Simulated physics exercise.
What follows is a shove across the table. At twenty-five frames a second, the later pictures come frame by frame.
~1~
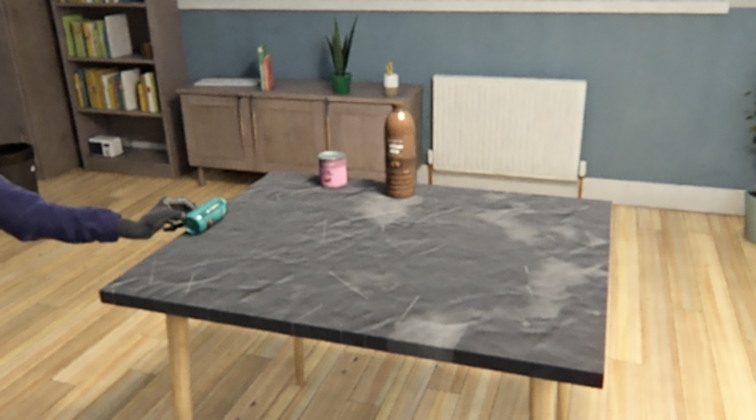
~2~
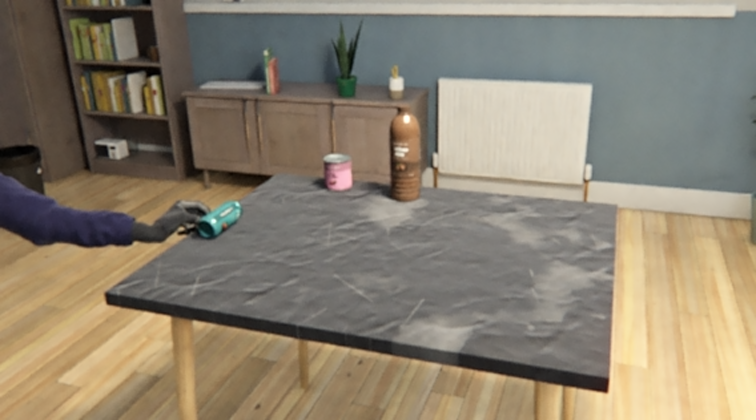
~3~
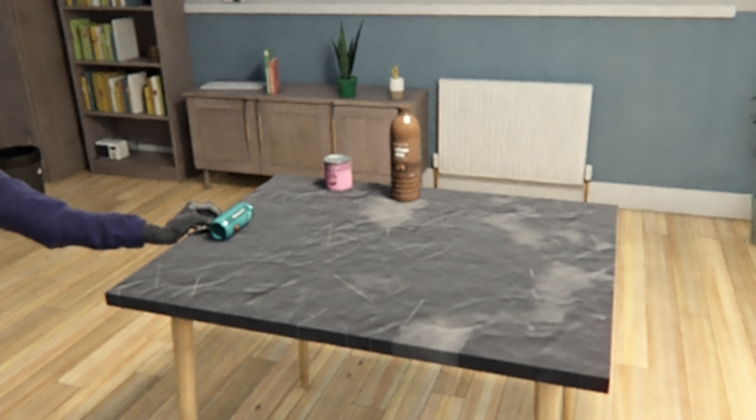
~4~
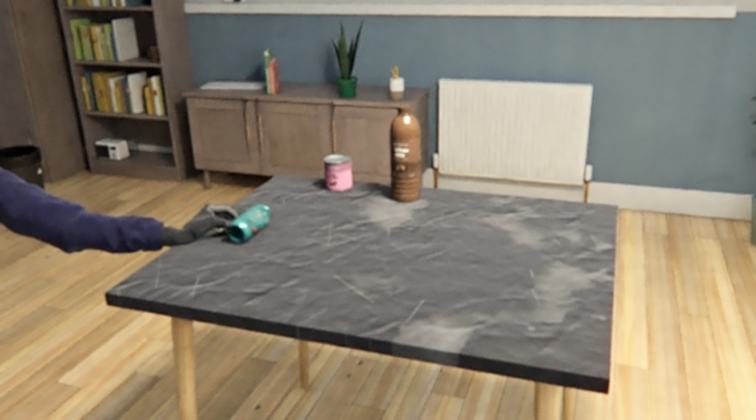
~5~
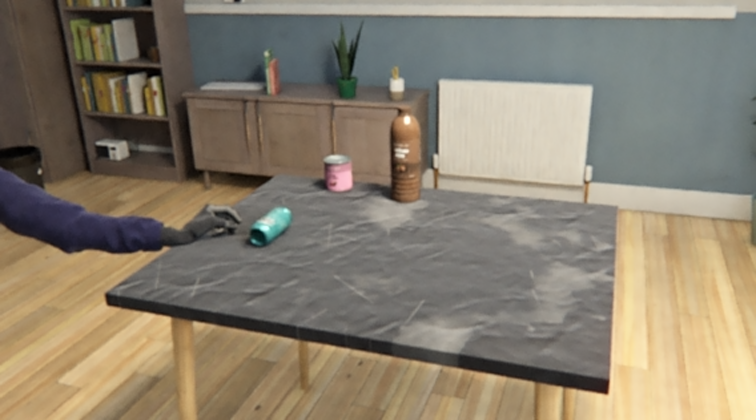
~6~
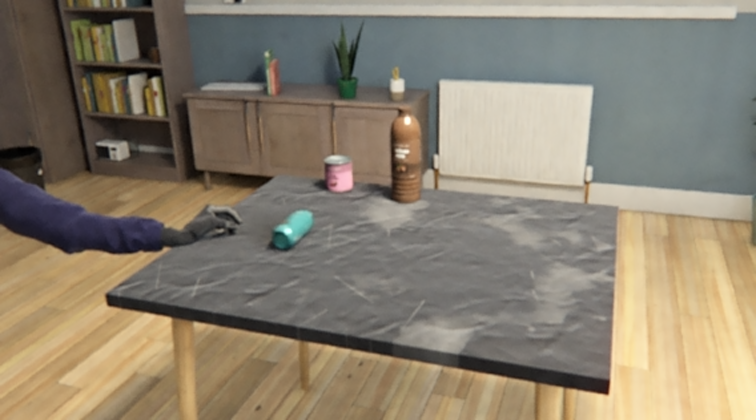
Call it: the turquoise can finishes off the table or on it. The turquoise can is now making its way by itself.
Off the table.
Then, 0.40 s on from there, turquoise can shifted well along near (529, 257).
Then, 0.80 s on from there, turquoise can now off the table.
In the end, off the table, turquoise can.
